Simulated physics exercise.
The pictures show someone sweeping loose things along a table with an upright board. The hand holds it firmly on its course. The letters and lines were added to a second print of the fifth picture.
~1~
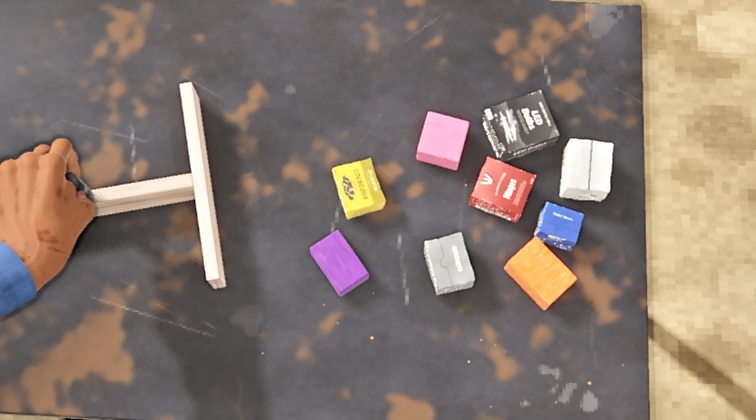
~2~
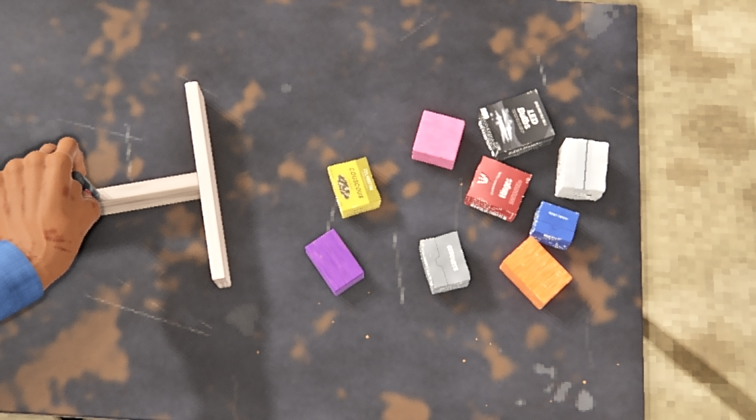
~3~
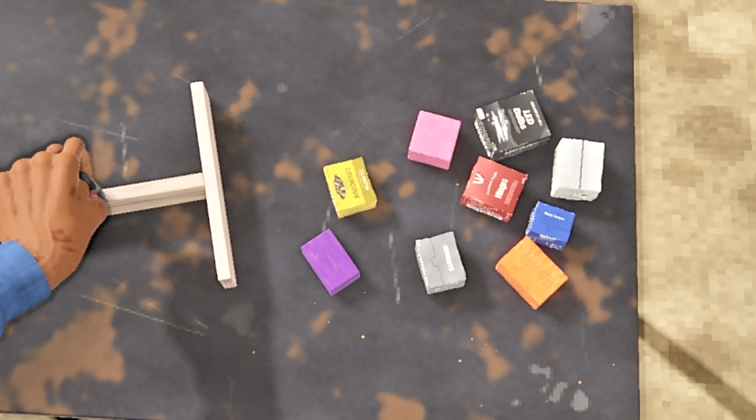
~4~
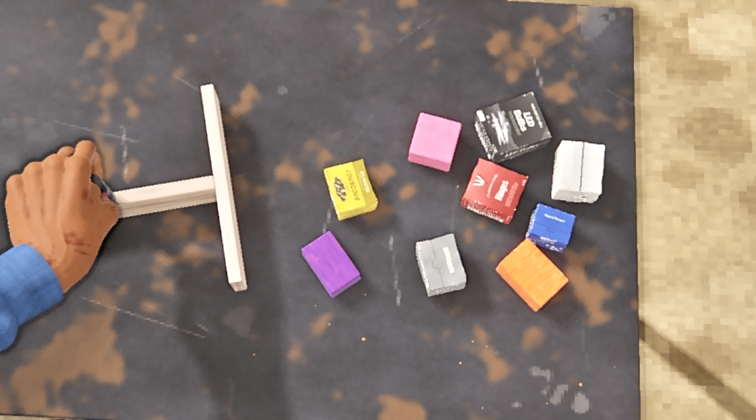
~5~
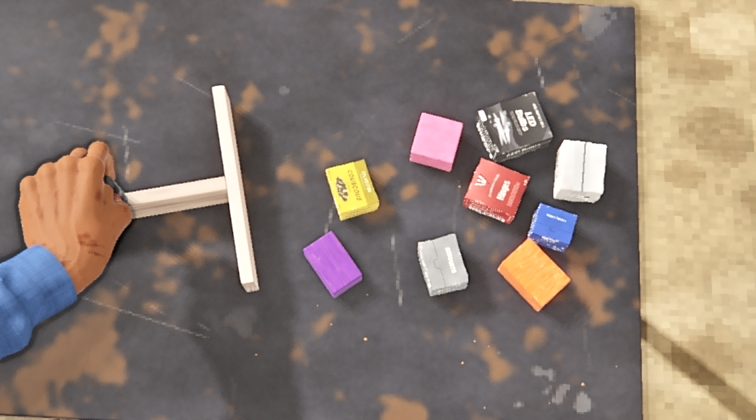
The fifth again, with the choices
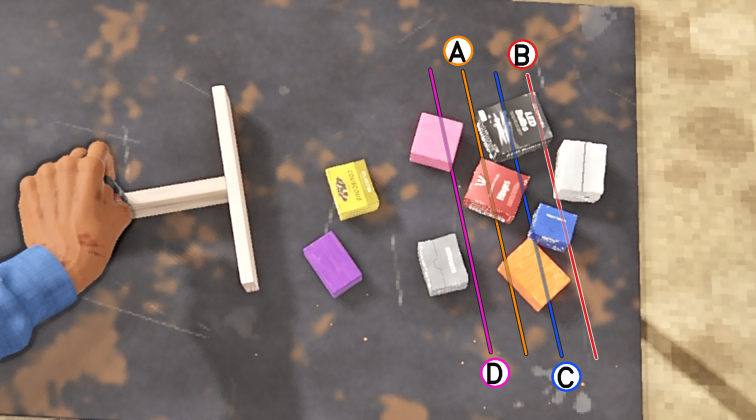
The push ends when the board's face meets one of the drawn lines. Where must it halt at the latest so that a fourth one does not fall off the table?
No fourth one falls up to B.
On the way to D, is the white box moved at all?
By then, no.
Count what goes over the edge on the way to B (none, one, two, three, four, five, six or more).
Two.
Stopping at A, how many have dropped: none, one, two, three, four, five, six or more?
The count is none.
On the marked copy, A at (494, 207); B at (561, 210); C at (528, 209); D at (459, 205).
With B. Early on, board (352, 188); purple block (388, 264); yellow box (378, 190).
Further on, board (472, 195); white box (590, 171); orange block (586, 277).
At the end, board (563, 200); white box over the edge; orange block over the edge; two fallen.
As for the rest, A is within the limit but short; C is within the limit but short; D is within the limit but short.
